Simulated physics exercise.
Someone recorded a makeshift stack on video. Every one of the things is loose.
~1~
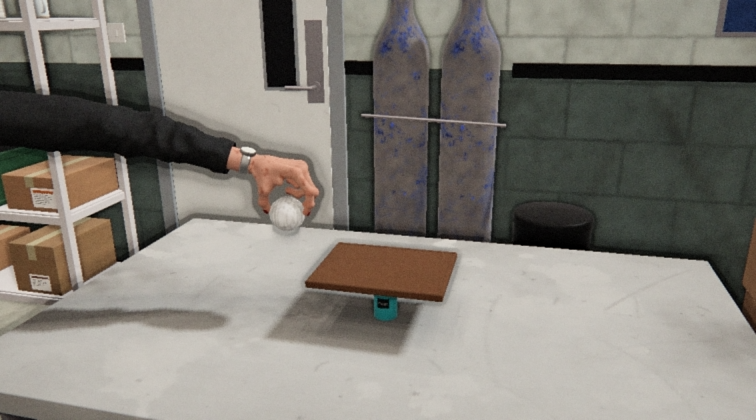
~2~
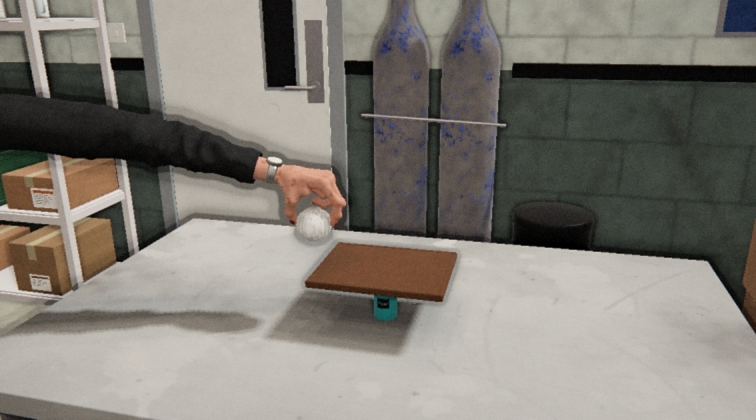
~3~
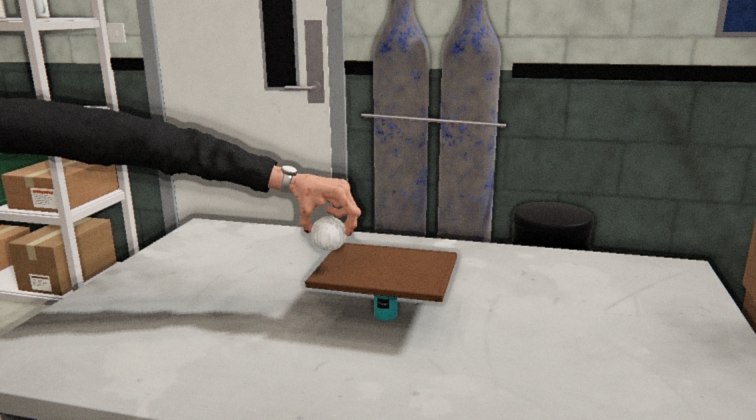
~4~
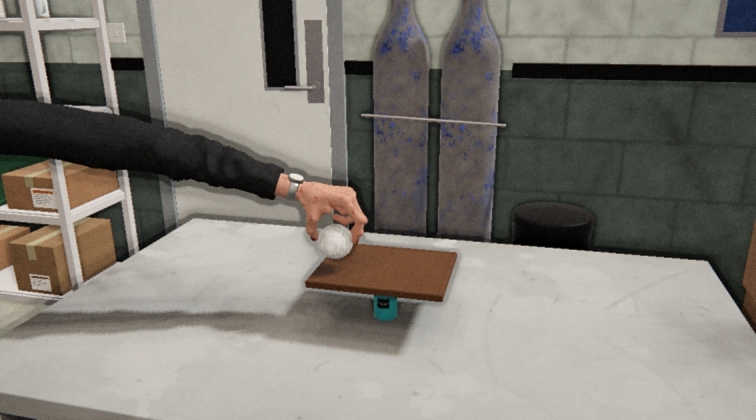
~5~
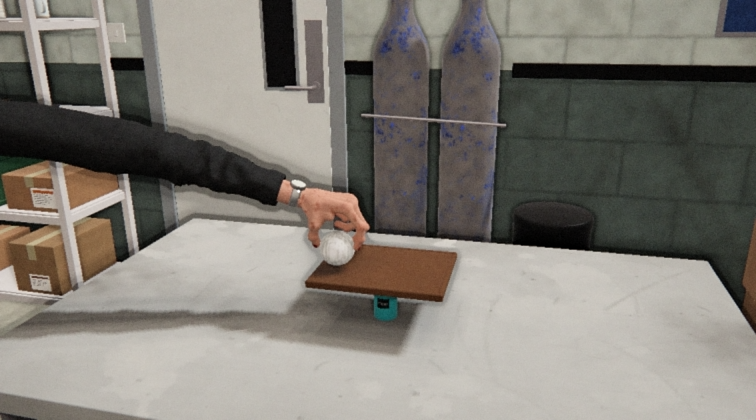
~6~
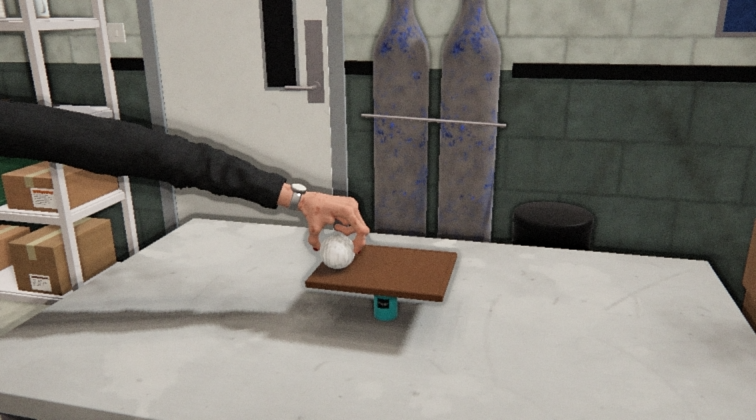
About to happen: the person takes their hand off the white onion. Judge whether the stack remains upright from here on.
The stack is left disturbed.
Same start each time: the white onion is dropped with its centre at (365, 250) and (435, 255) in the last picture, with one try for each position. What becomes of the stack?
Try one: The stack remains standing; try two: The stack collapses.
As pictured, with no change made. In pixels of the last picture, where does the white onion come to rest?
I'd say around (283, 302) in the last view.
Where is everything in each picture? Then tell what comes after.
In the first picture, coming down; white onion (287, 213).
In the second picture, coming down; white onion (314, 224).
In the third picture, coming down; white onion (329, 233).
In the fourth picture, coming down; white onion (335, 241).
In the fifth picture, coming down; white onion (337, 248).
In the sixth picture, in place under the hand; white onion (337, 251).
Then, 0.50 s past the last view, white onion now fallen; brown lid rocked 35° from its first pose.
Then, 0.60 s past the last view, brown lid rocked 45° from its first pose.
Then, 0.80 s past the last view, brown lid rocked 37° from its first pose.
Finally, fallen, white onion; moved from the start, brown lid; turquoise shaker still in place. Final places as the last picture's camera would see them, white onion near (283, 302). The stack gives way.
